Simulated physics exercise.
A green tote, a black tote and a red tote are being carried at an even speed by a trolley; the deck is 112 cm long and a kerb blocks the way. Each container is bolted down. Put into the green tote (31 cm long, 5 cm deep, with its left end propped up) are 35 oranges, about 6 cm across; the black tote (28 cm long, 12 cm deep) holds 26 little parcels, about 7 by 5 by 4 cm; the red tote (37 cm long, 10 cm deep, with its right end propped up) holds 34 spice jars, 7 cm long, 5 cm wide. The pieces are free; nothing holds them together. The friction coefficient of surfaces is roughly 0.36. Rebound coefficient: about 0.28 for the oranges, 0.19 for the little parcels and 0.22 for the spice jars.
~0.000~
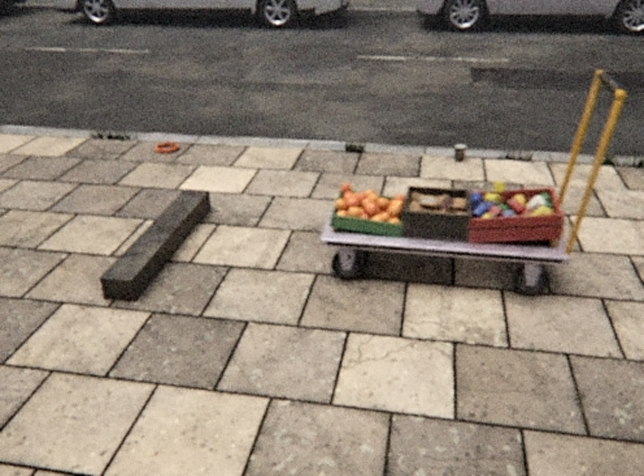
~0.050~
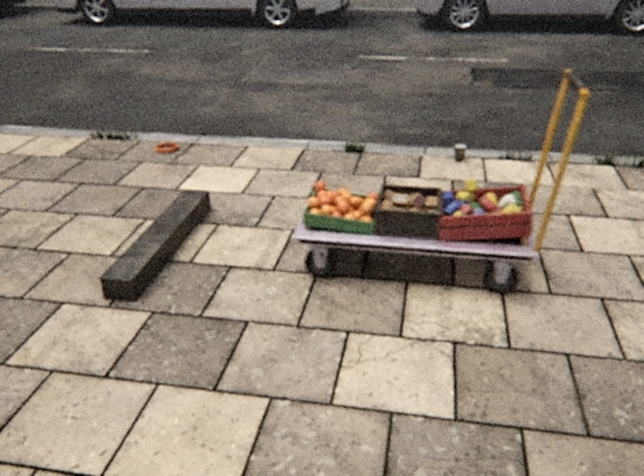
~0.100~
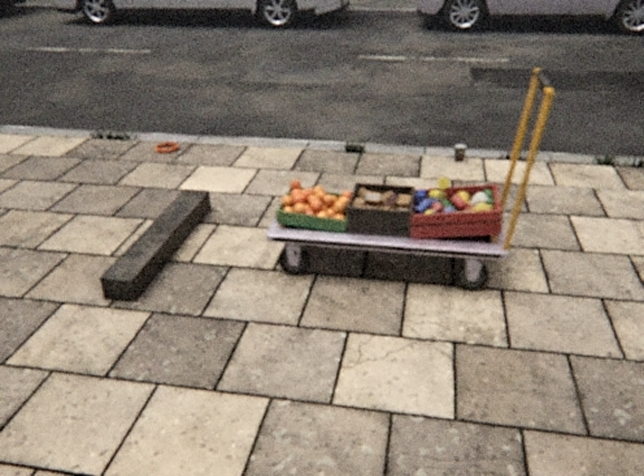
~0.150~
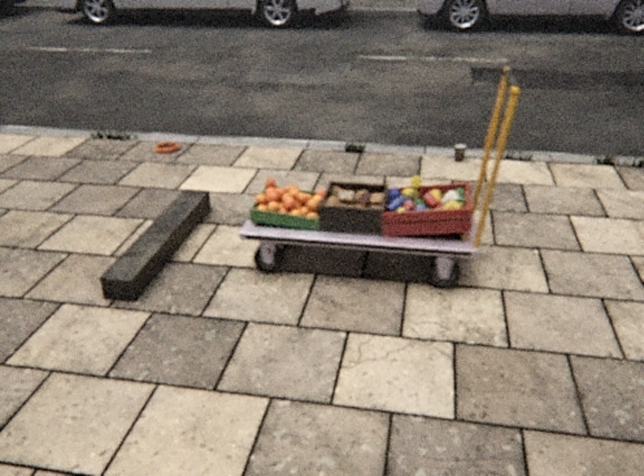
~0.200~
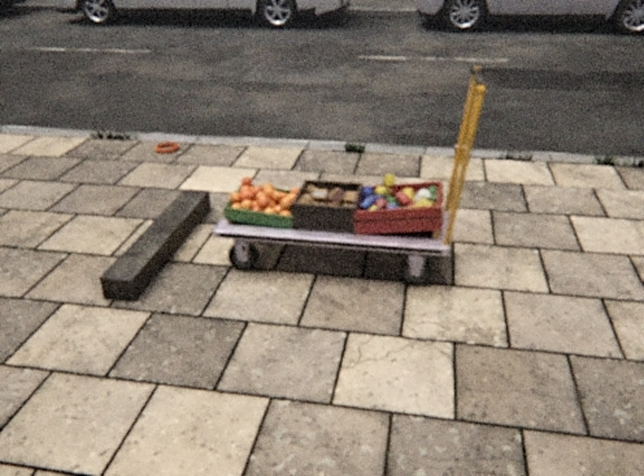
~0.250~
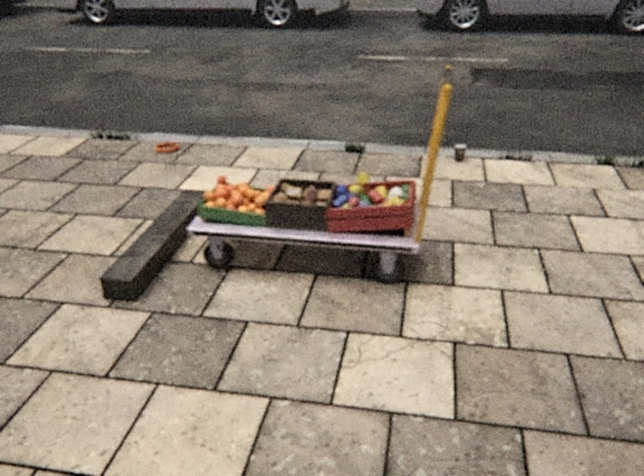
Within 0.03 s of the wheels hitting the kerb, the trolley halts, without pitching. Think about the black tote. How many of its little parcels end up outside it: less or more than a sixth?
Less than a sixth of the little parcels leave the black tote.
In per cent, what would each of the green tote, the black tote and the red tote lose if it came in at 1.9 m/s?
In that case the green tote sheds 30 per cent of its load, the black tote 0 per cent, and the red tote 10 per cent.
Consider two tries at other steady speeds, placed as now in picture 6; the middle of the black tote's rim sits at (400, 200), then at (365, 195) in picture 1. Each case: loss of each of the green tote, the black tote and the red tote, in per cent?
Try by try, the green tote would lose 30 then 10 per cent, the black tote 0 then 0 per cent, and the red tote 10 then 0 per cent.
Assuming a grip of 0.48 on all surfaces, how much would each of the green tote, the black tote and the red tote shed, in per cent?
In that case green tote 40, black tote 0, red tote 10 per cent.
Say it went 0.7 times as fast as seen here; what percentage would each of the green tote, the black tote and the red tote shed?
Then the green tote sheds 30 per cent, the black tote 0 per cent, and the red tote 10 per cent.
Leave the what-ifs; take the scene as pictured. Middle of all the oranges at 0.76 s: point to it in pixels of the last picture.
(181, 199).
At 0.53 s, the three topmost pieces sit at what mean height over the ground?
54 cm.
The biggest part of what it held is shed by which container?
Answer: The green tote.
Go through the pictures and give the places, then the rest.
In the first frame (we follow the rim corner now nearest the camera), black tote at (468, 215); green tote at (400, 225); 87 cm still to roll; nothing out yet.
Black tote at (438, 213); green tote at (372, 222); 74 cm still to roll, in the second frame.
Black tote at (409, 211); green tote at (344, 221); 61 cm still to roll, in the third frame.
Black tote at (380, 209); green tote at (317, 219); 47 cm still to roll, in the fourth frame.
Black tote at (352, 207); green tote at (290, 217); 34 cm still to roll, in the fifth frame.
Black tote at (324, 205); green tote at (263, 215); 21 cm still to roll; nothing out yet, in the sixth frame.
After 0.31 s, the wheels strike.
After 0.41 s, 5 of 35 out of the green tote, 0 of 26 out of the black tote and 1 of 34 out of the red tote.
After 0.53 s, 13 of 35 out of the green tote, 0 of 26 out of the black tote and 2 of 34 out of the red tote.
After 0.76 s, 15 of 35 out of the green tote, 1 of 26 out of the black tote and 4 of 34 out of the red tote.
Outcome (at 1.27 s), 15 of 35 out of the green tote, 1 of 26 out of the black tote and 4 of 34 out of the red tote. Asked share, 1 of 26, 4 per cent.
